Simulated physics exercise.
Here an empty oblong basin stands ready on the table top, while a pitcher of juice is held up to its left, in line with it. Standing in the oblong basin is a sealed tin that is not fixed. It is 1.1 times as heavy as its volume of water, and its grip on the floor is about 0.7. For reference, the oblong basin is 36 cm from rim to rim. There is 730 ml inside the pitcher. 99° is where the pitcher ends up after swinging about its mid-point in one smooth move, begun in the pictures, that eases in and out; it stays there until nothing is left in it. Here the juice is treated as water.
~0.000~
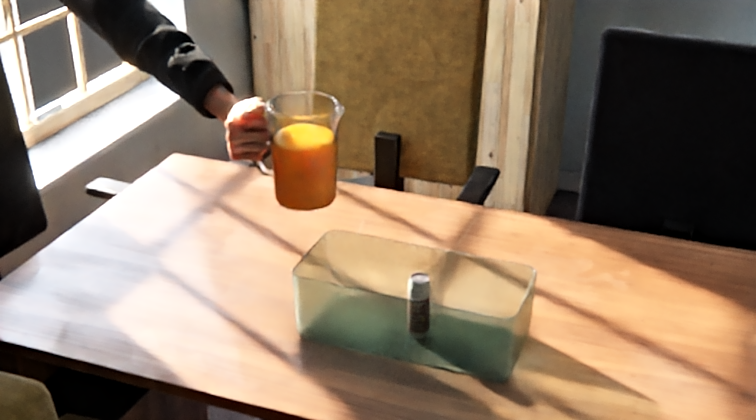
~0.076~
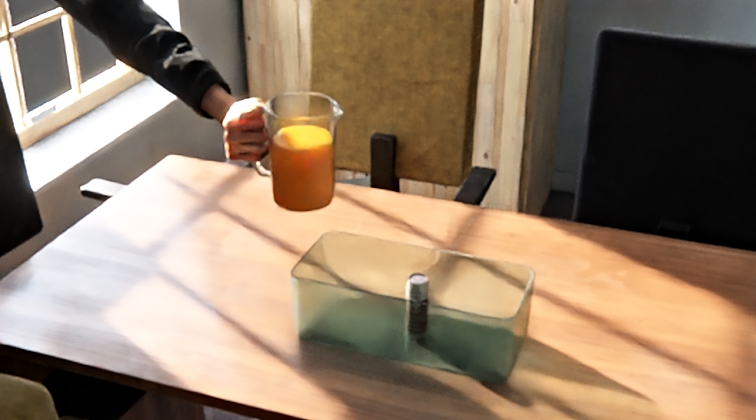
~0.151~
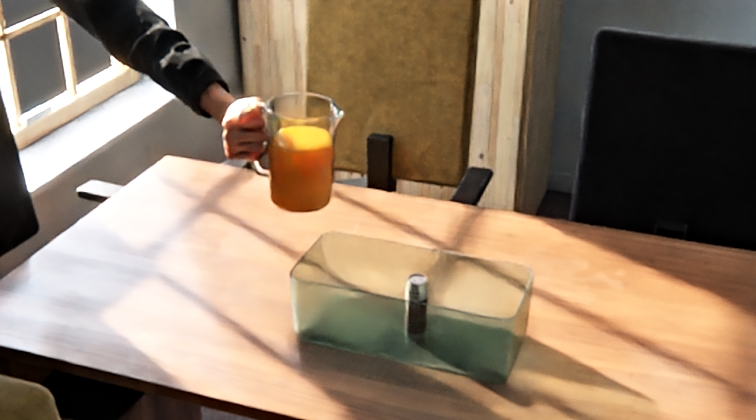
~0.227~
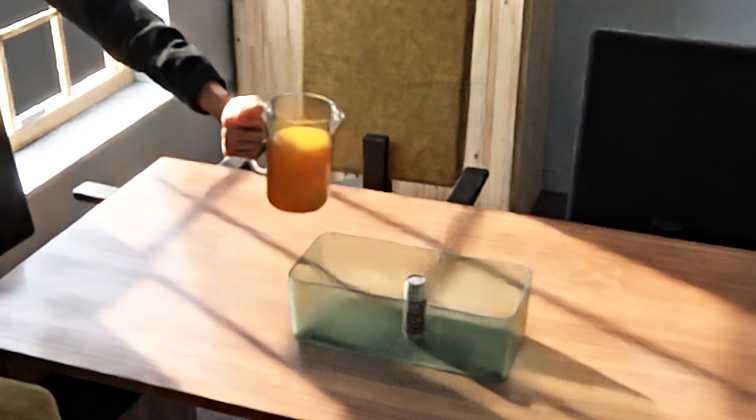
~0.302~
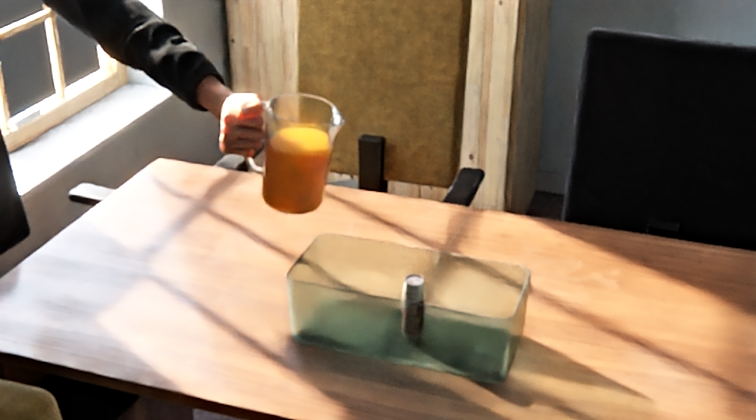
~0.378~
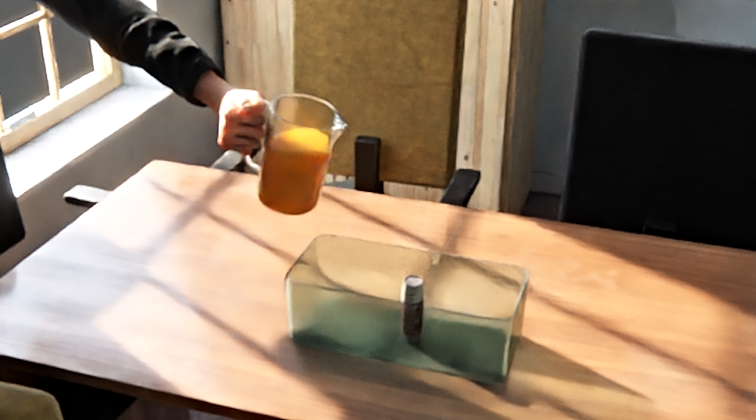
At a sunlit wooden table, a hand holding a glass pitcher of orange juice slowly tilting it rightward beside an oblong basin.
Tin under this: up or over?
Tipped over.
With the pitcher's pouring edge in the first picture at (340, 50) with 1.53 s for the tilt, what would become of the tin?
Result: Tin upright.
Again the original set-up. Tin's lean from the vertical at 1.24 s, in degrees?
Measured tilt, approx.: 5 degrees.
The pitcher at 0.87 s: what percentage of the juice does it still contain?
Remaining: Near 98 % of the total.
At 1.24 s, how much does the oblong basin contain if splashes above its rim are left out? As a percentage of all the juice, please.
I'd put it at roughly 22 per cent.
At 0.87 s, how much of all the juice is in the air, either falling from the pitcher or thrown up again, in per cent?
Roughly 3 percent.
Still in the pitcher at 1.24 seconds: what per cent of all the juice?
58 %.
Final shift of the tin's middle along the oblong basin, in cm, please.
Shift of tin centre: Approx. 8.5 cm.
After 0.87 s the tilt is 60° and 97 per cent is still to pour; the tin stands where it began.
After 1.24 s the tilt is 90° and 57 per cent is still to pour; the tin stands where it began.
After 1.62 s the tilt is 99° and 11 per cent is still to pour; the tin lies on its side.
After 2.03 s the tilt is 99° and 1 per cent is still to pour; the tin lies on its side.
In the end the tin lies on its side.
